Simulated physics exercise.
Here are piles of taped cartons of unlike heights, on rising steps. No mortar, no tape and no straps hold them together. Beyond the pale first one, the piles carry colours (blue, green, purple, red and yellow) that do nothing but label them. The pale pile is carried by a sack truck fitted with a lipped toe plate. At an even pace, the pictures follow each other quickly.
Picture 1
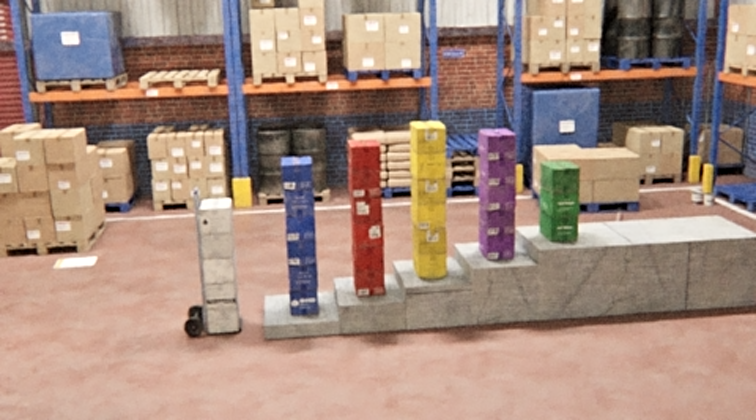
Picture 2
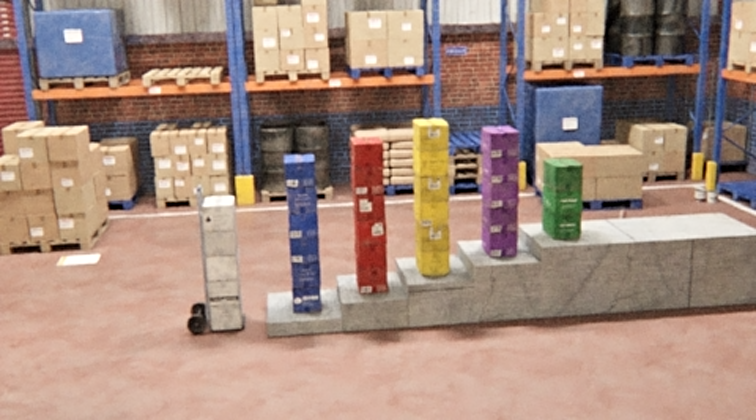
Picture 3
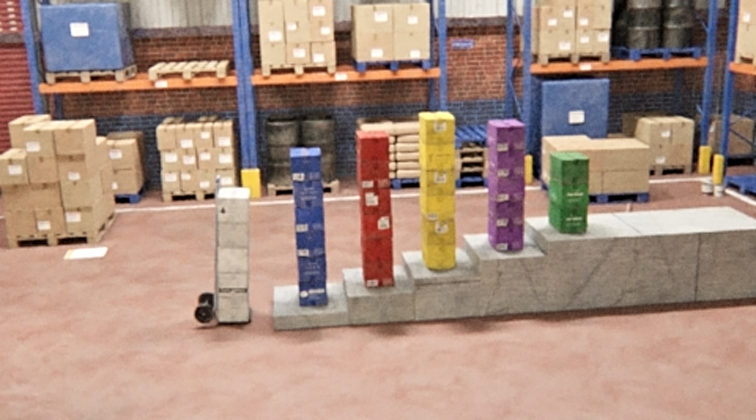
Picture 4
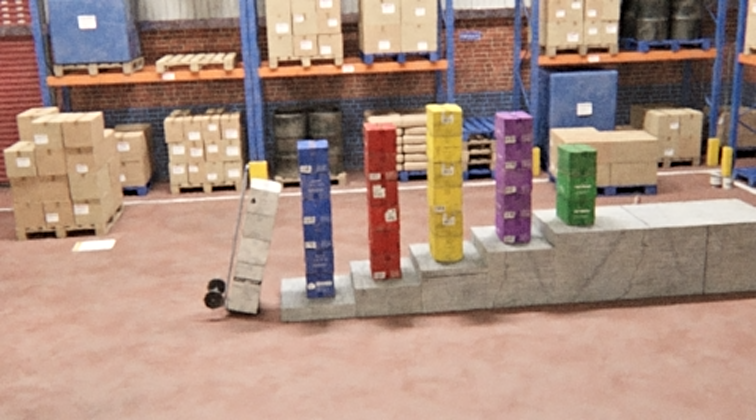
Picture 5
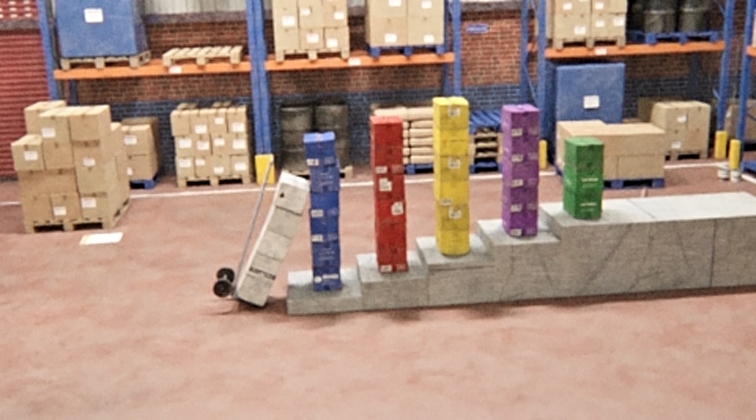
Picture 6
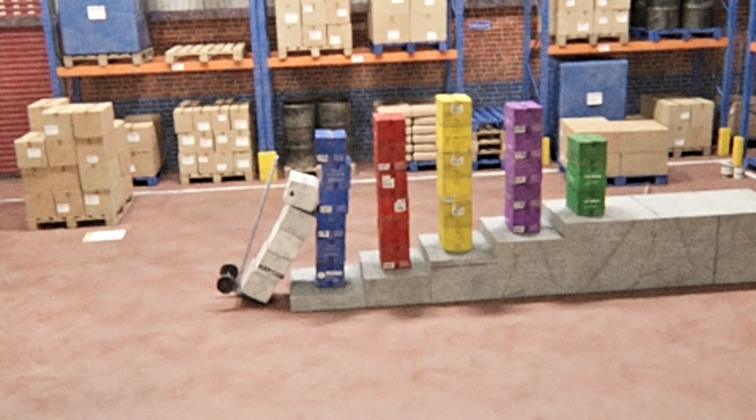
In a warehouse, a sack truck tilts a pale carton pile rightward against the blue pile.
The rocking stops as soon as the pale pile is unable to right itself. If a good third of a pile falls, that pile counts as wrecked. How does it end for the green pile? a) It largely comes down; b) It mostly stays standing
Answer: A.
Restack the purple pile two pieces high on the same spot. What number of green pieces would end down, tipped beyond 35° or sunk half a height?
Tally by colour - green 3.
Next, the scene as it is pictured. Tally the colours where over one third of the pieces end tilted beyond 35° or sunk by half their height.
The full count is 5.
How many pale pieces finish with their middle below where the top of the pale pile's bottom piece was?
1 in all.
Soon, 5 of the pale pile down; none of the 3 green cartons down (0 of 26 in all colours); top green carton unmoved; top blue carton tipped a little.
A while on, 5 of the pale pile down; none of the 3 green cartons down (6 of 26 in all colours); top green carton unmoved; top blue carton tipped well over, about its own height lower.
Towards the end, 5 of the pale pile down; 3 of the 3 green cartons down (26 of 26 in all colours); top green carton tipped well over, half its height lower; top yellow carton on its side.
Finally, 5 of the pale pile down; 3 of the 3 green cartons down (23 of 26 in all colours); top green carton on its side; top yellow carton upside down. Seen by the last camera, middles, top green carton near (677, 191), top yellow carton near (514, 163).
